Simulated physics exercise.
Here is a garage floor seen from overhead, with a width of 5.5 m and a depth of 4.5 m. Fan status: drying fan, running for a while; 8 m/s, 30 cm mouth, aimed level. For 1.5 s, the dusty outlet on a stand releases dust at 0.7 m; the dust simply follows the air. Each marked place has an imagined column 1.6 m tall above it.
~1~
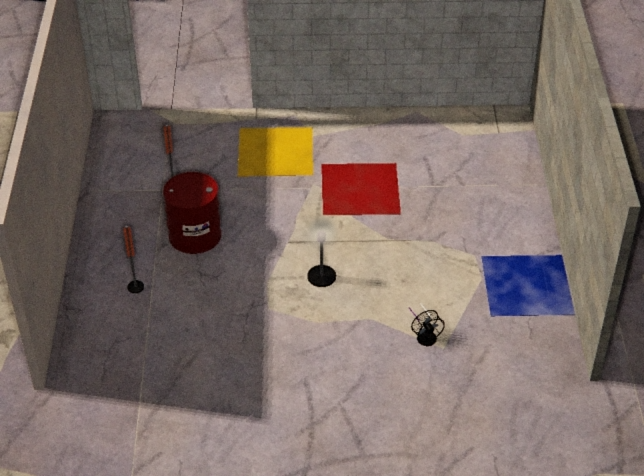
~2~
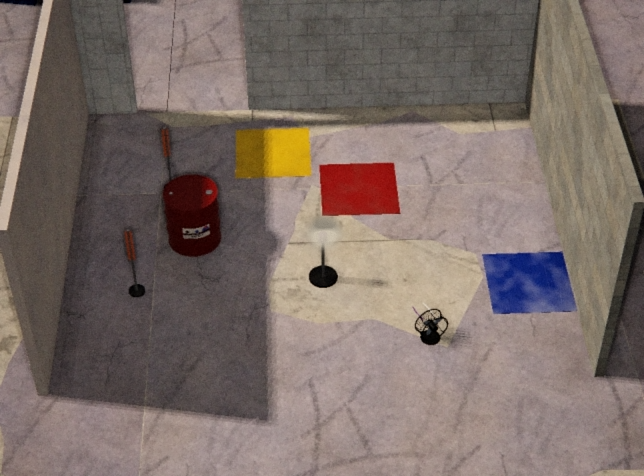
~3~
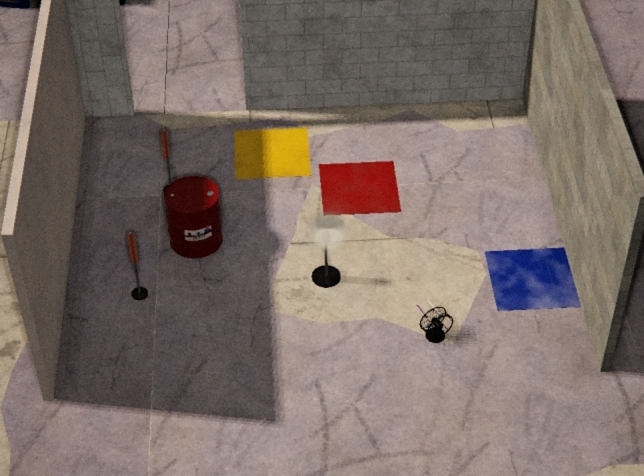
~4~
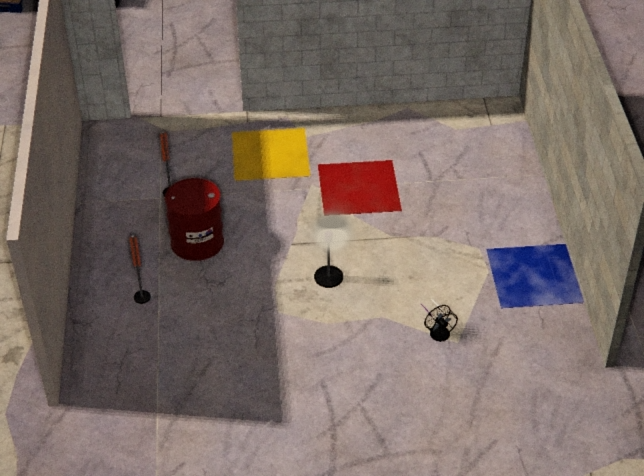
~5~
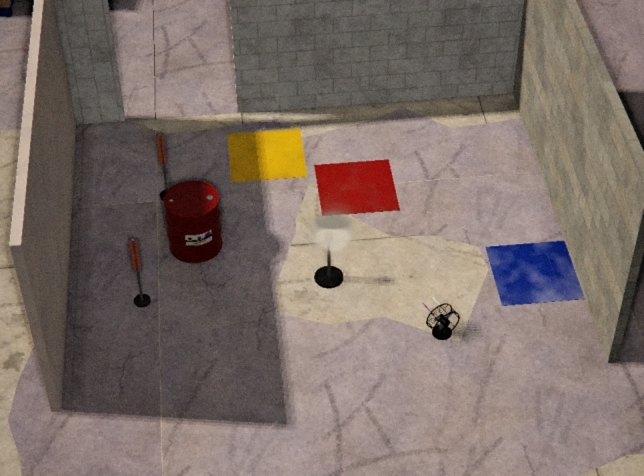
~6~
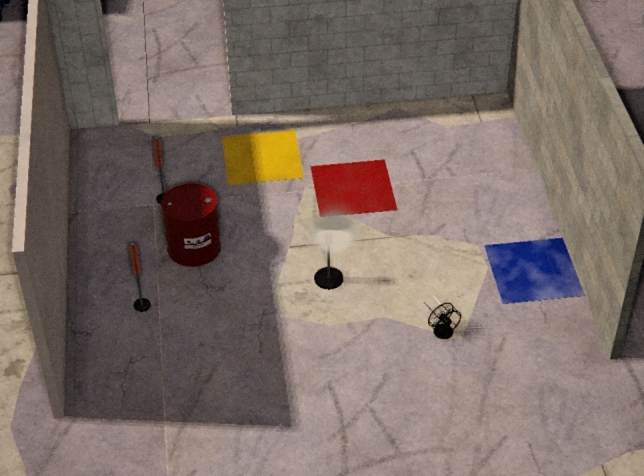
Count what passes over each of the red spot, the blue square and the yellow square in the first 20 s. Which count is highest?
It is yellow.
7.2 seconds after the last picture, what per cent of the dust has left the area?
80 %.
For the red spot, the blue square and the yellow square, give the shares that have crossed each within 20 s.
60 % red, 1 % blue, 90 % yellow.
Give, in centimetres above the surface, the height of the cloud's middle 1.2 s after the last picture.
I'd say around 60 centimetres.
Then, 1.2 s after the last picture, 0 % is gone from the area; 0 % has passed over the yellow square, 1 % over the red spot and 0 % over the blue square, and the middle of the rest is near (343, 231).
Then, 3.2 s after the last picture, 4 % is gone from the area; 61 % has passed over the yellow square, 57 % over the red spot and 0 % over the blue square, and the middle of the rest is near (272, 114).
Then, 7.2 s after the last picture, 81 % is gone from the area; 88 % has passed over the yellow square, 65 % over the red spot and 0 % over the blue square, and the middle of the rest is near (120, 10).
Then, 19.2 s after the last picture, 95 % is gone from the area; 88 % has passed over the yellow square, 65 % over the red spot and 1 % over the blue square.
